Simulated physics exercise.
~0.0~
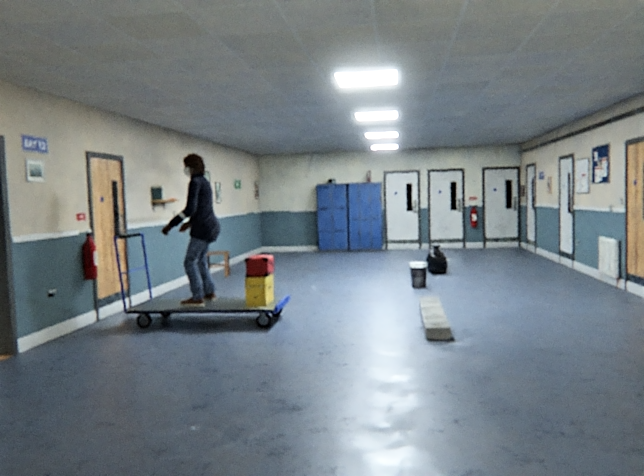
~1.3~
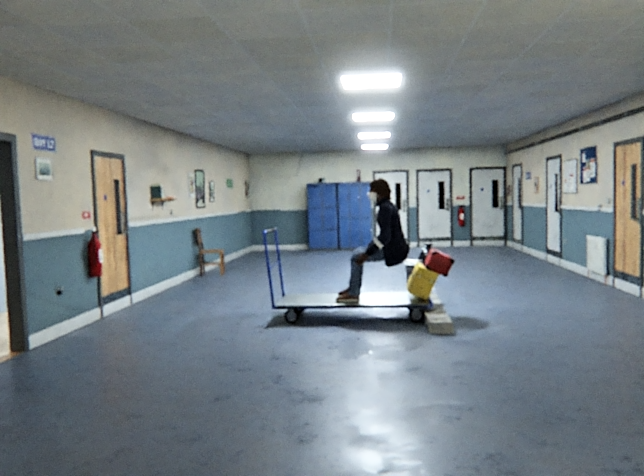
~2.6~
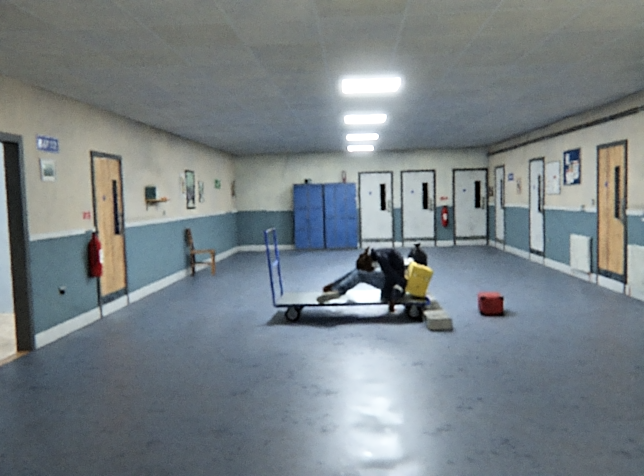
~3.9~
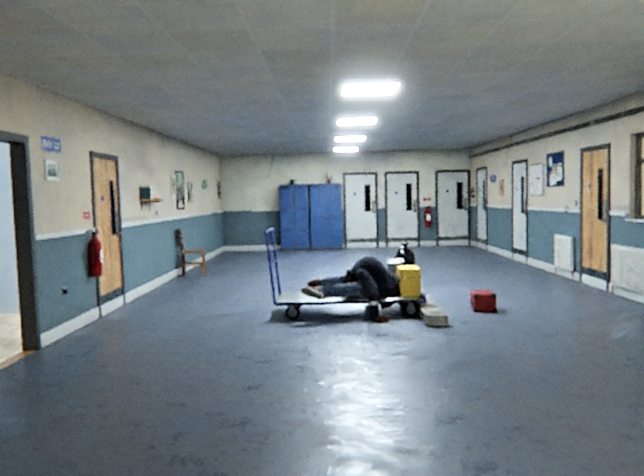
In a hallway, a rolling trolley hits a low step and its rider collapses aboard.
